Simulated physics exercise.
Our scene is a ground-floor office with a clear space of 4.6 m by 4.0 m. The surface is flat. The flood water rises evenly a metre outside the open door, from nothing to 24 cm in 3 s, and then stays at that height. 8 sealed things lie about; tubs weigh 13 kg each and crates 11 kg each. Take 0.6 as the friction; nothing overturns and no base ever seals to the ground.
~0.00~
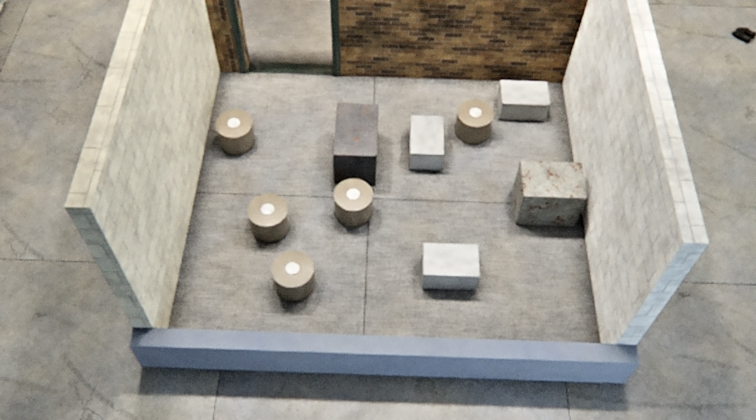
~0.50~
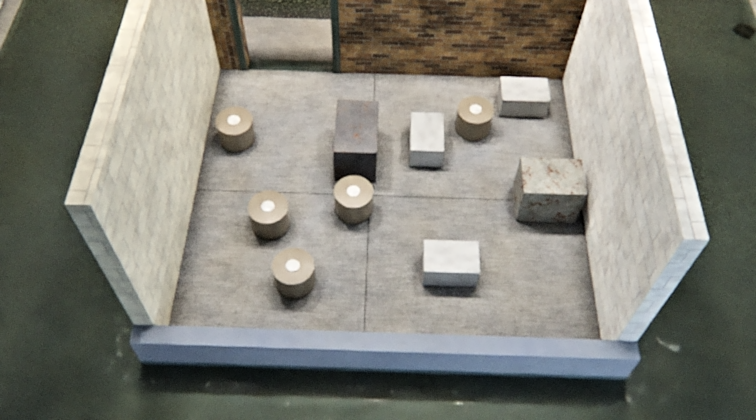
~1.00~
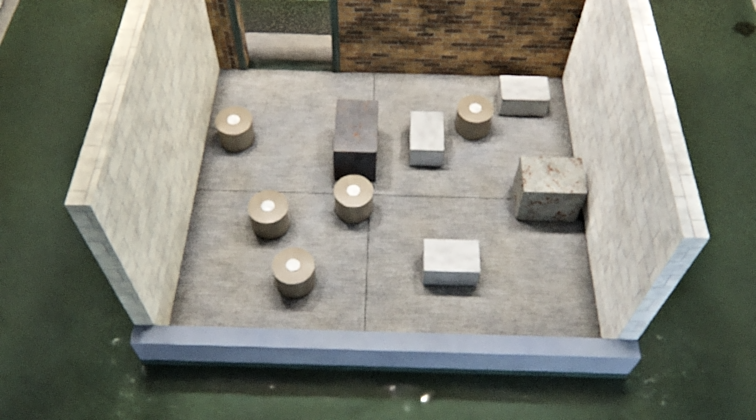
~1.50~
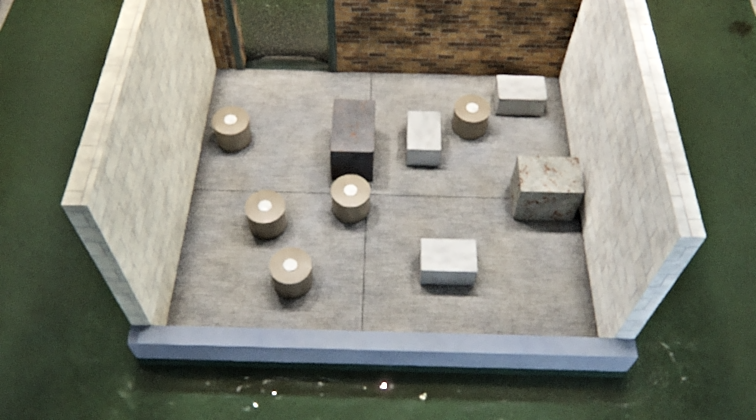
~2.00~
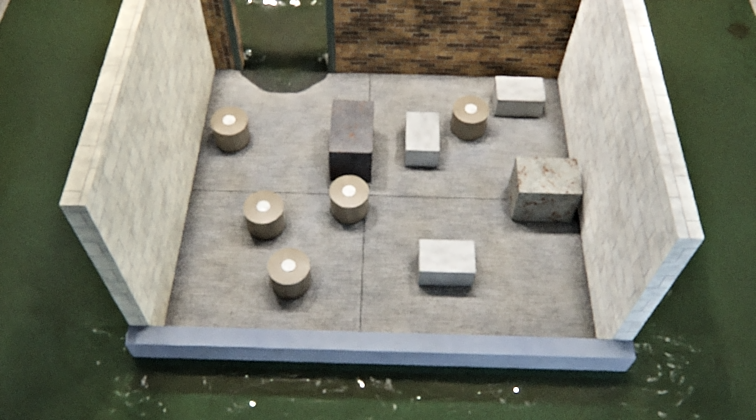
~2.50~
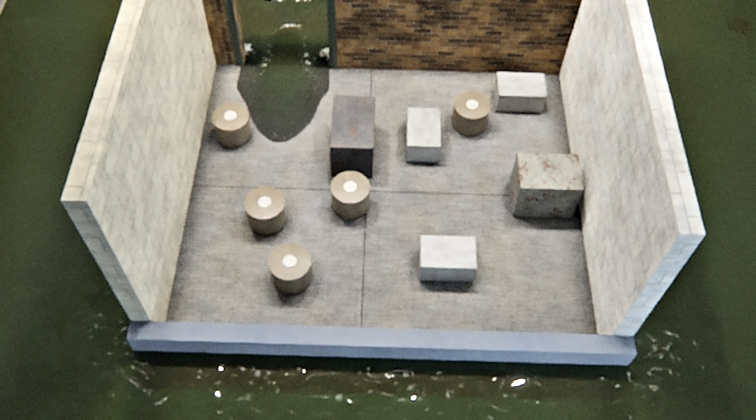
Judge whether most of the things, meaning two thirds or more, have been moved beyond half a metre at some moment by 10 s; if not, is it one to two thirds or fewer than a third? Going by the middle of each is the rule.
No, one to two thirds.
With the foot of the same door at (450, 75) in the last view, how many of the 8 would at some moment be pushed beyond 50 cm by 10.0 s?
In that case the number is 4.
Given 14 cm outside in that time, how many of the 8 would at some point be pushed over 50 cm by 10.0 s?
So the tally would be 0.
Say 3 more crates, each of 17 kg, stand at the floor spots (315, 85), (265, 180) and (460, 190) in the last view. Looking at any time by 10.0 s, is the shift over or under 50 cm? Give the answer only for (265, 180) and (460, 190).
Order as asked: Farther and not as far.
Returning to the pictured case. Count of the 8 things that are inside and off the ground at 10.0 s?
The number is 6.
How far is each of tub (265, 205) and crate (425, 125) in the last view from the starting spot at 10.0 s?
300 cm and 0 cm respectively.
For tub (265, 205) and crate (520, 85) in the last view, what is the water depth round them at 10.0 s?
Some 12 cm at the first, some 5 cm at the second.
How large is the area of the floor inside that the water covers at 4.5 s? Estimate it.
I'd put it close to 8.0 m2.
After 3.5 s 0 of 8 are over 50 cm from their spots; 0 afloat.
After 4.5 s 1 of 8 are over 50 cm from their spots; 0 afloat.
After 7.0 s 3 of 8 are over 50 cm from their spots; 3 afloat.
After 10.0 s 4 of 8 are over 50 cm from their spots, and 4 have been at some point; 6 afloat.
